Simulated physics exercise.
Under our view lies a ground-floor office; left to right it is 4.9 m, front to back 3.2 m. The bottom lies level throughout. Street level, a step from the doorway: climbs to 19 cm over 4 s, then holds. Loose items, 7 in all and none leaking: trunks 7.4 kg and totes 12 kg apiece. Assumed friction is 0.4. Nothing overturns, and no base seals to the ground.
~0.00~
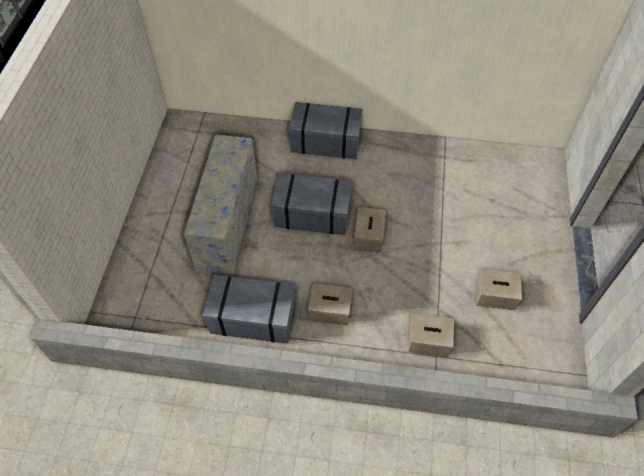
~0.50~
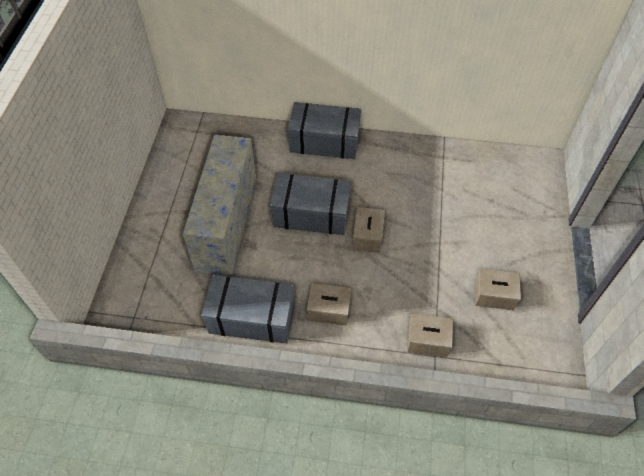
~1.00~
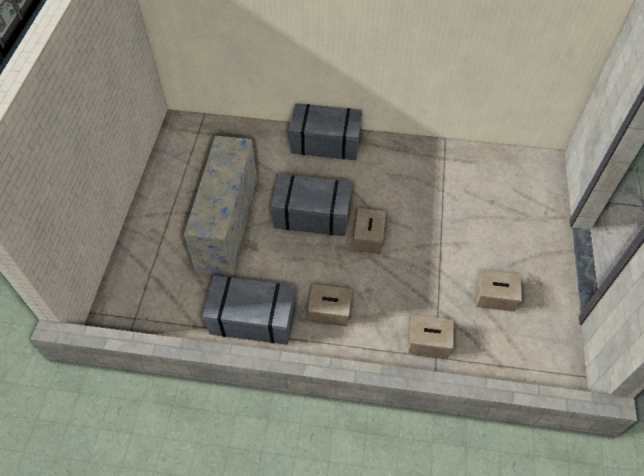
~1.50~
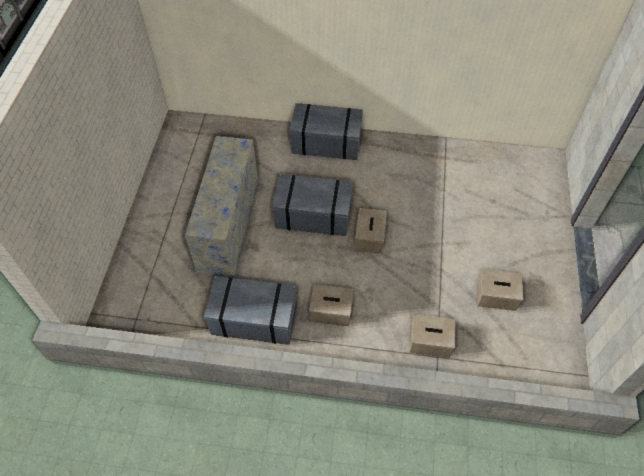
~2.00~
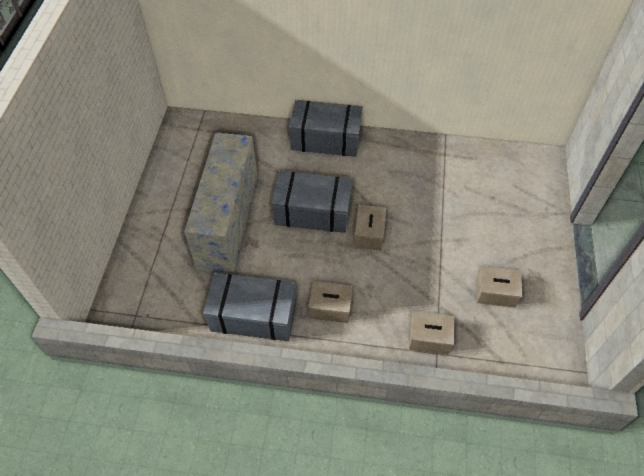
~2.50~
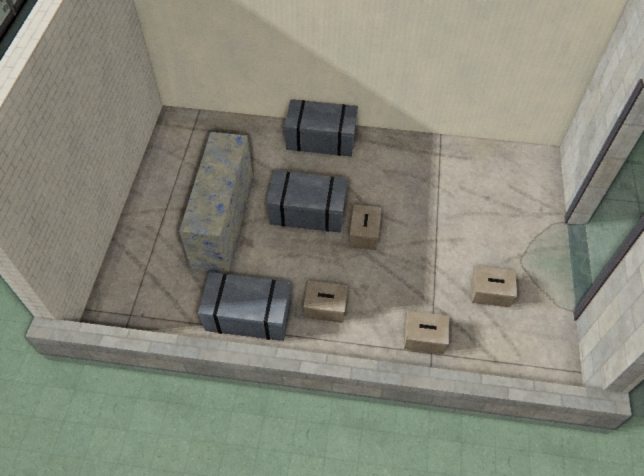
Ground-floor office with trunks and totes standing still as green water covers the pavement outside, then begins spreading in at the right.
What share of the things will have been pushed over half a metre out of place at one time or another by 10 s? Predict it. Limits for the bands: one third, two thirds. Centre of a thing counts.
One to two in three.
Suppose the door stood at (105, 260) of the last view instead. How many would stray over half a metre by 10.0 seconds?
Result: 3.
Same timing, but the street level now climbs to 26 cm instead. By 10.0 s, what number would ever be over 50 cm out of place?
Result: 5.
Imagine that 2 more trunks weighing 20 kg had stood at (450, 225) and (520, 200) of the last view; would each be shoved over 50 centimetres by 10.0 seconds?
The first: Farther. The second: Not as far.
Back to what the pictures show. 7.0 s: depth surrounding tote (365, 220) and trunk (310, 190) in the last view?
Depths: Near 4 cm, then near 3 cm.
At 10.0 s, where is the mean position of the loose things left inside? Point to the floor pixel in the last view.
They average out to somewhere around (295, 277).
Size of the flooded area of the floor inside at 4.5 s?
Somewhere about 5.5 m2, give or take.
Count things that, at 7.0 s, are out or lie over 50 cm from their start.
By that point, 1.
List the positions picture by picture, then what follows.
A trunk at (249, 300), on the bottom; a tote at (433, 330), on the bottom; 0.0 m2 under water; 0 of 7 have shifted, in the first picture.
A trunk at (248, 300) rests on the ground; a tote at (431, 330) rests on the ground; 0.0 m2 under water; 0 of 7 have shifted, in the second picture.
A trunk at (249, 301), on the bottom; a tote at (432, 331), on the bottom; water covers 0.0 m2; 0 of 7 have shifted, in the third picture.
A trunk at (251, 301) rests on the ground; a tote at (434, 331), on the bottom; 0.0 m2 under water; 0 of 7 have shifted, in the fourth picture.
A trunk at (250, 298) rests on the ground; a tote at (433, 328) rests on the ground; water covers 0.0 m2; 0 of 7 have shifted, in the fifth picture.
A trunk at (245, 297) rests on the ground; a tote at (428, 327) rests on the ground; water covers 0.4 m2; 0 of 7 have shifted, in the sixth picture.
After 3.5 s 0 of 7 are over 50 cm from their spots; 0 afloat.
After 4.5 s 0 of 7 are over 50 cm from their spots; 0 afloat.
After 7.0 s 1 of 7 are over 50 cm from their spots; 3 afloat.
After 10.0 s 3 of 7 are over 50 cm from their spots, and 3 have been at some point; 3 afloat.
